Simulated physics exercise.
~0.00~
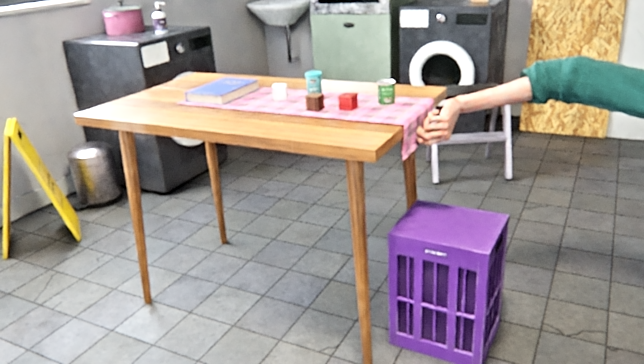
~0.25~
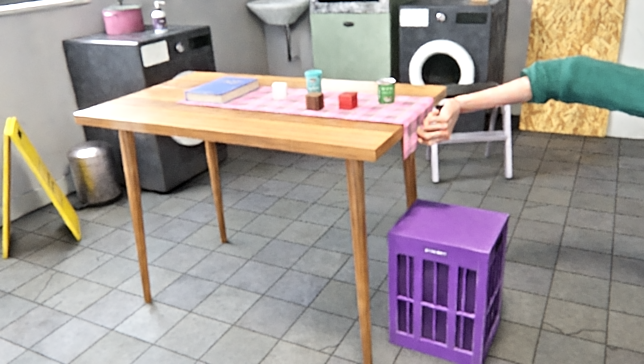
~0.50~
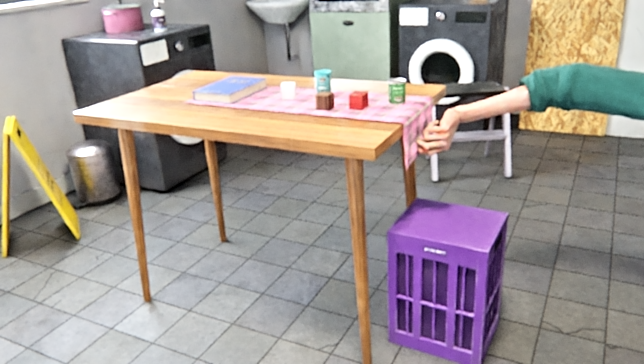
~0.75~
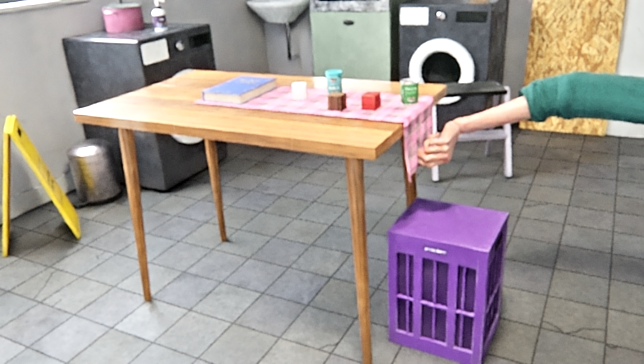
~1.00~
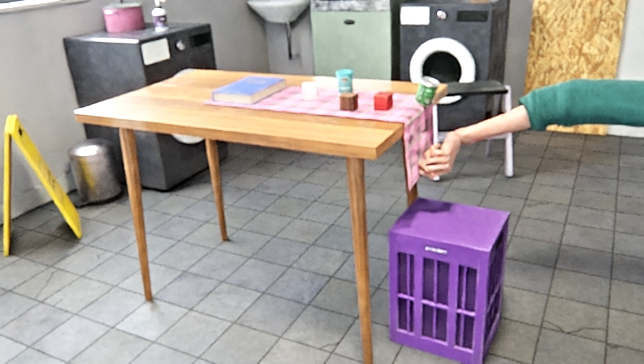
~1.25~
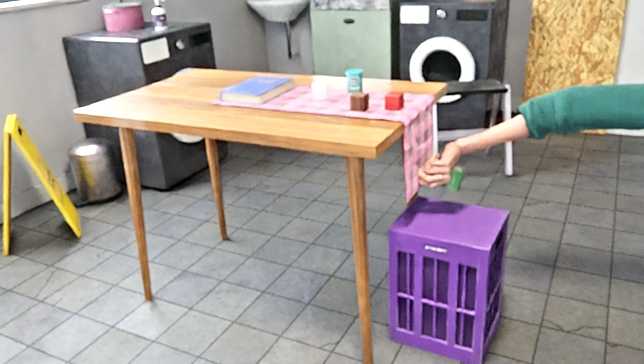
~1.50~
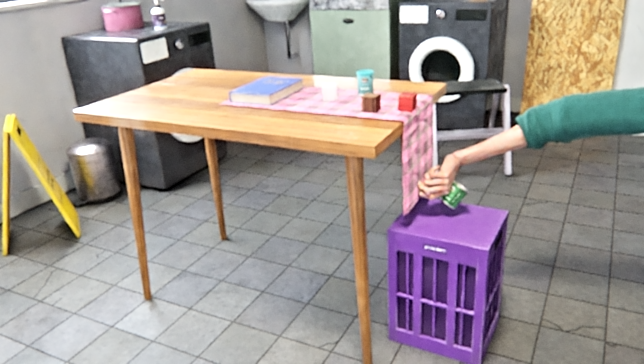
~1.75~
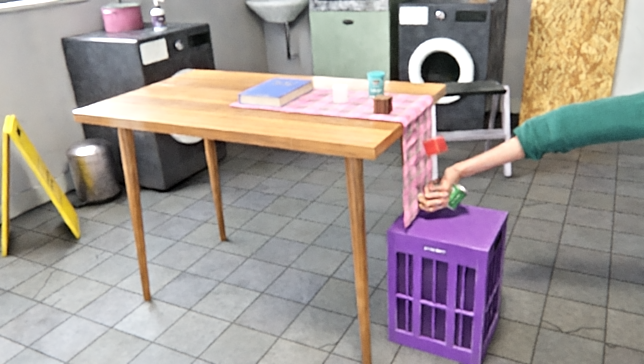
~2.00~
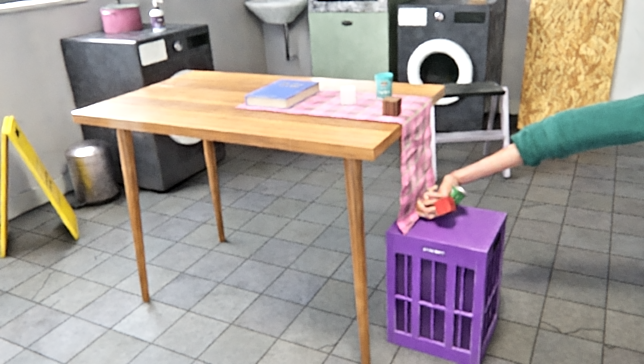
A hand pulling a pink table runner down toward a purple crate, carrying a green can and then a red cube over the edge.
